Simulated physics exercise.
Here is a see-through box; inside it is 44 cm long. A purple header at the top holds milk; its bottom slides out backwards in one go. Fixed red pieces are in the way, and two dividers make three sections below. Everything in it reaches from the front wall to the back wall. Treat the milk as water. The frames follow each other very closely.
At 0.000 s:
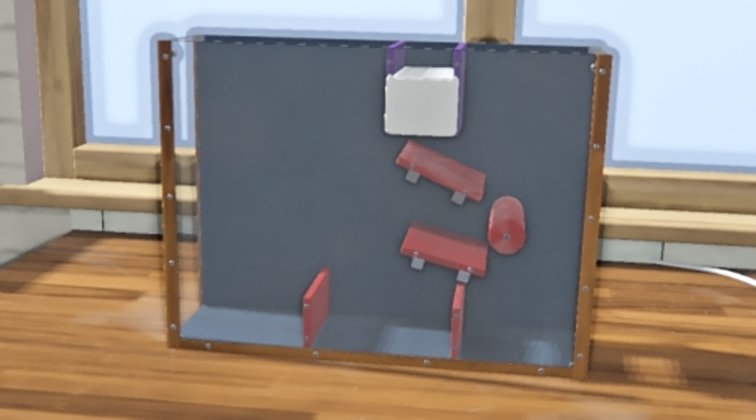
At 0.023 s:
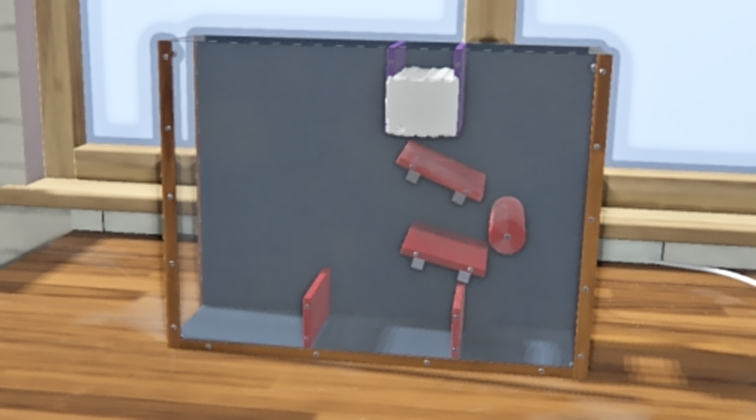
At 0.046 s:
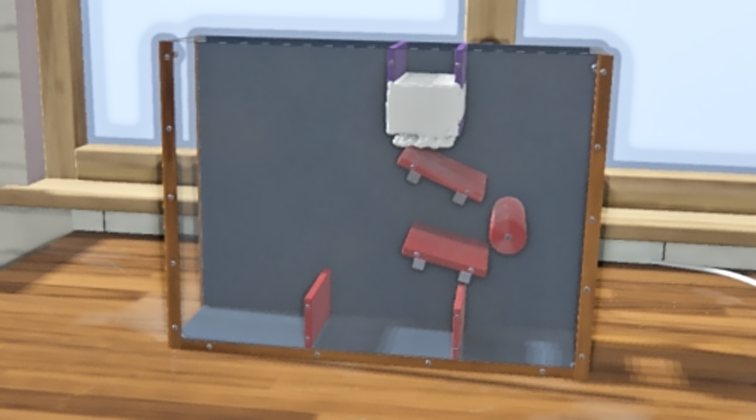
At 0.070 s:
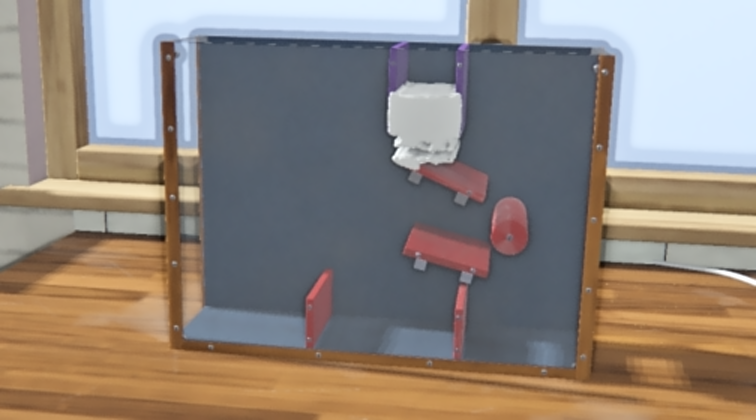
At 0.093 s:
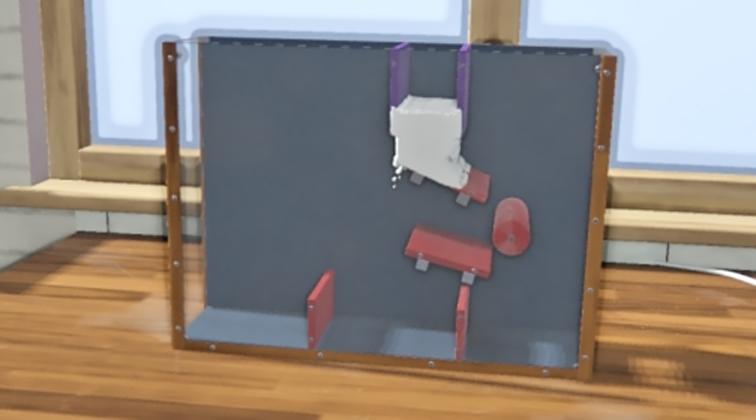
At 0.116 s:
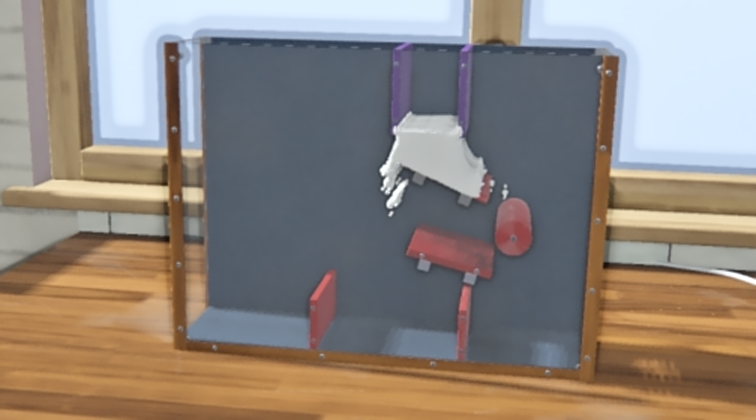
White milk dropping from a purple header in a see-through box, landing on a tilted red block and spreading over both ends.
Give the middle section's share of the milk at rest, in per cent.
About 20 per cent.
Then, 0.21 s in, 10 per cent is down, the largest part in the middle section.
Then, 0.35 s in, 69 per cent is down, the largest part in the right section.
Then, 0.68 s in, 94 per cent is down, the largest part in the right section.
Finally, the split from left to right is 11, 22 and 67 per cent.
